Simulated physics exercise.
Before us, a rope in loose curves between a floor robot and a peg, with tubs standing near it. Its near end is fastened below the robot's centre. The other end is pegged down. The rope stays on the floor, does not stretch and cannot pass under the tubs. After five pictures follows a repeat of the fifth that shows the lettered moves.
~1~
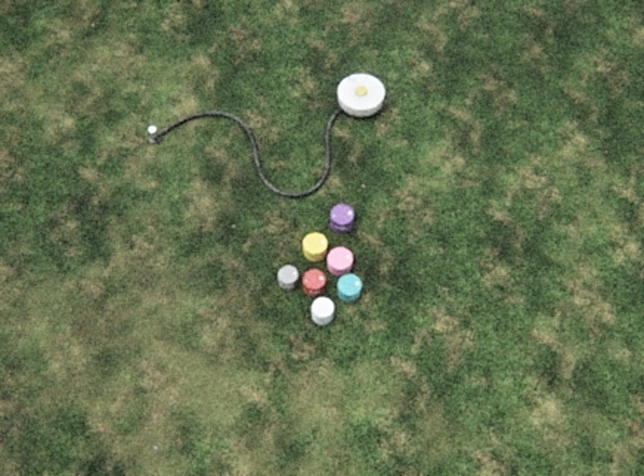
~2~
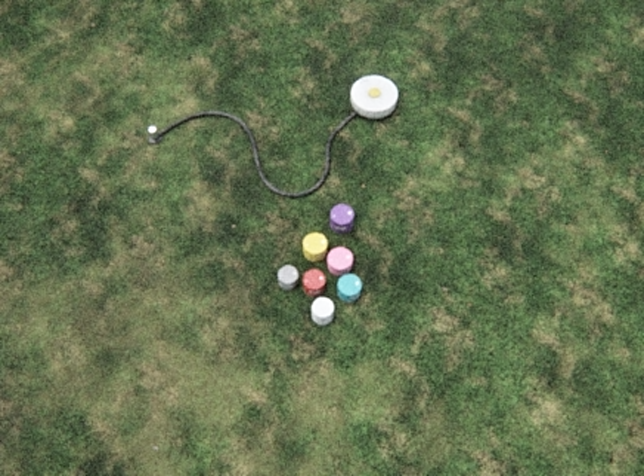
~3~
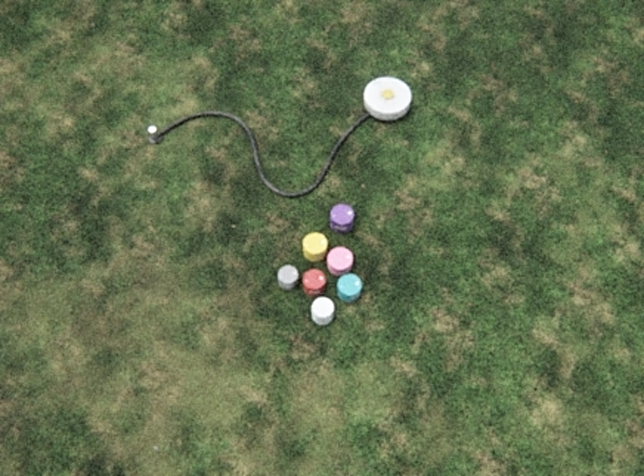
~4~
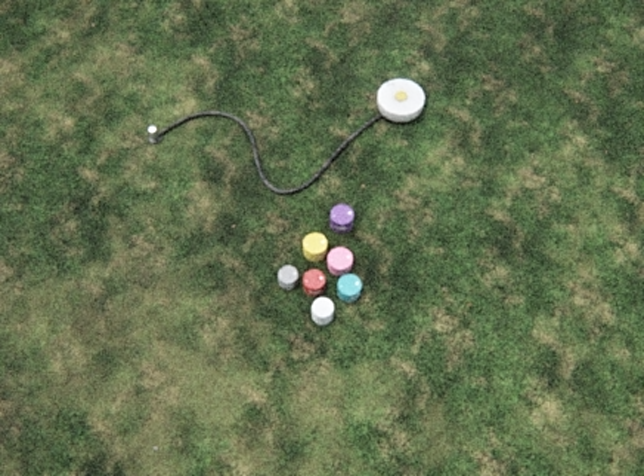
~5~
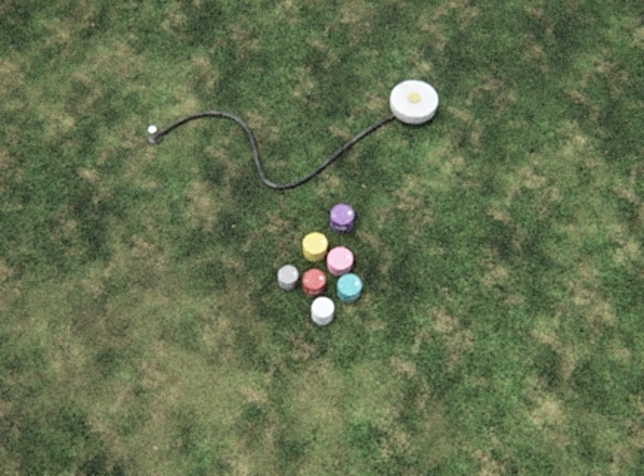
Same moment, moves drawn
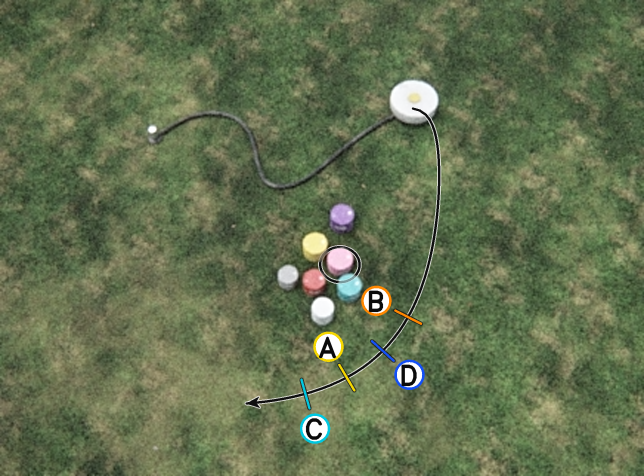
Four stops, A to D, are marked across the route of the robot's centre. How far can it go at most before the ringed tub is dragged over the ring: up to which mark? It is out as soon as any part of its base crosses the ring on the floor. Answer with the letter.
All is well up to A.
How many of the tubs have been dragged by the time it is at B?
By then, none.
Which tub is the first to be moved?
Purple.
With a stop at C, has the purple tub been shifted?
By then, yes.
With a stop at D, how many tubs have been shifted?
The count is none.
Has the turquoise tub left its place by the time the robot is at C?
By then, yes.
On the marked copy, A at (347, 377); B at (408, 317); C at (305, 394); D at (383, 351); the ring at (340, 264); the route from (413, 108) via (424, 281) to (247, 403).
With A. Early on, robot (440, 189); pink tub (340, 262).
Further on, robot (418, 295); pink tub (340, 262).
At the end, robot (347, 374); pink tub (340, 262); purple tub (327, 230); the pink tub is still in its ring.
As for the rest, B is safe but short; C drags the ringed tub to (326, 268); D is safe but short.
